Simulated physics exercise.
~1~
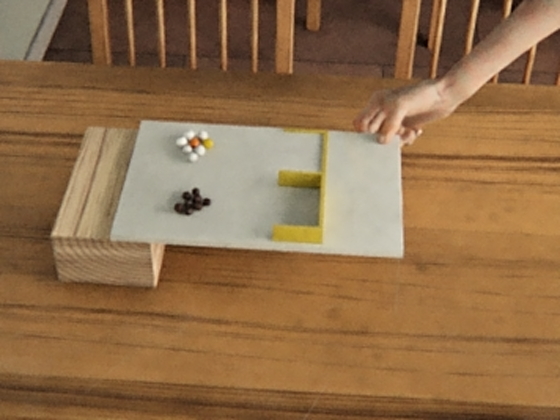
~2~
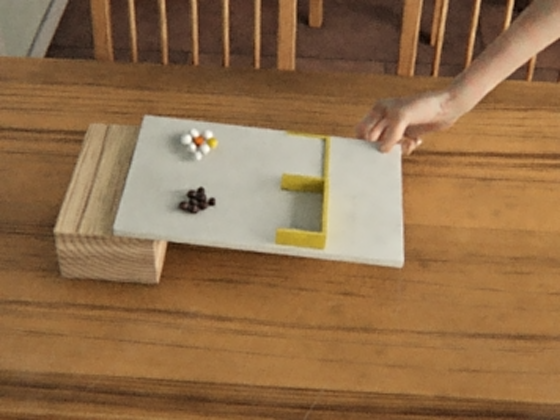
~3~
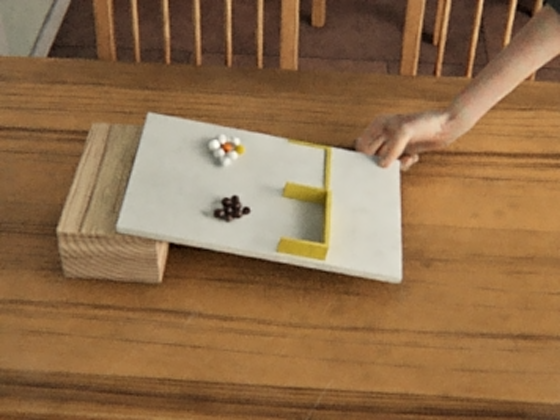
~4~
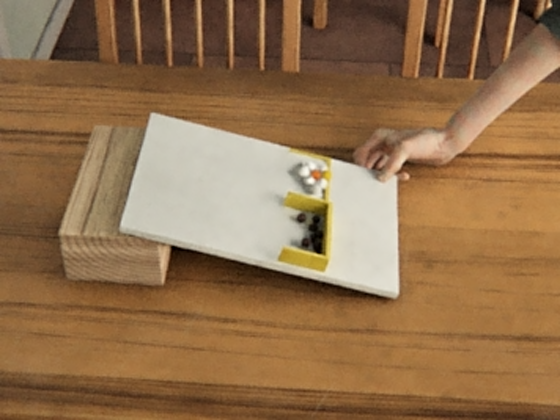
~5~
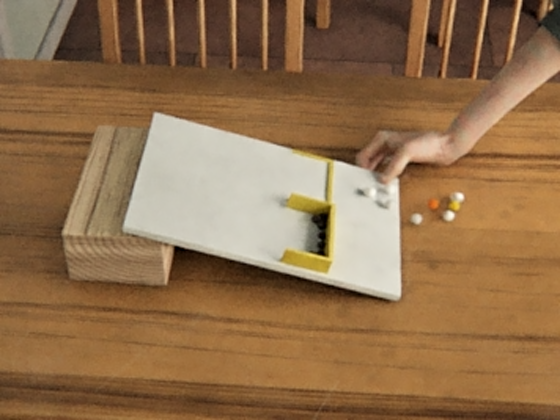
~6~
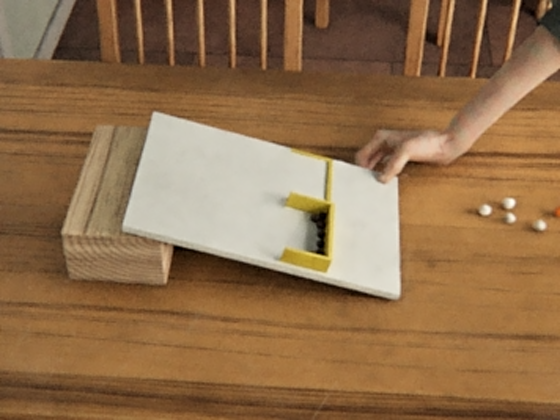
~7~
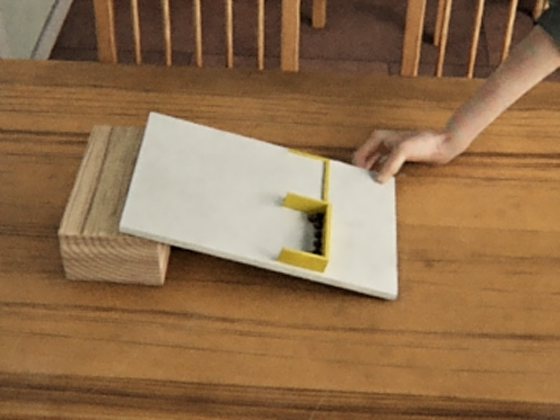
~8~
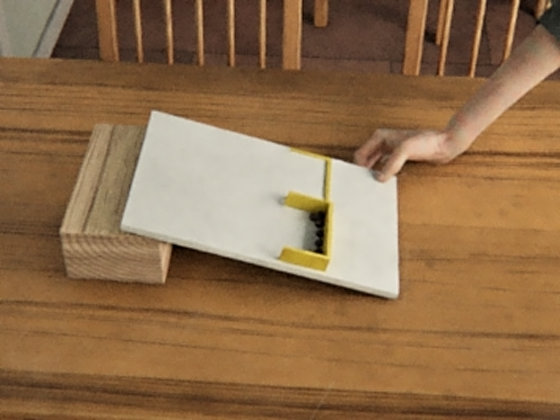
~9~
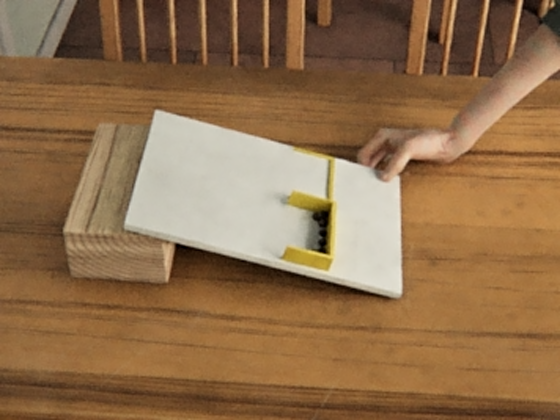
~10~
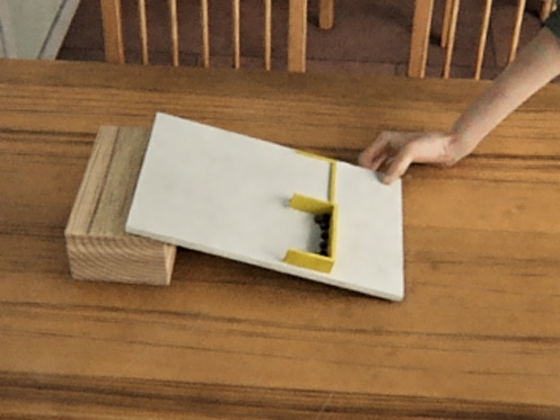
Hand tilting a pale board on a wooden block, dark beads sliding into a yellow barrier, white and orange ones rolling off rightward.
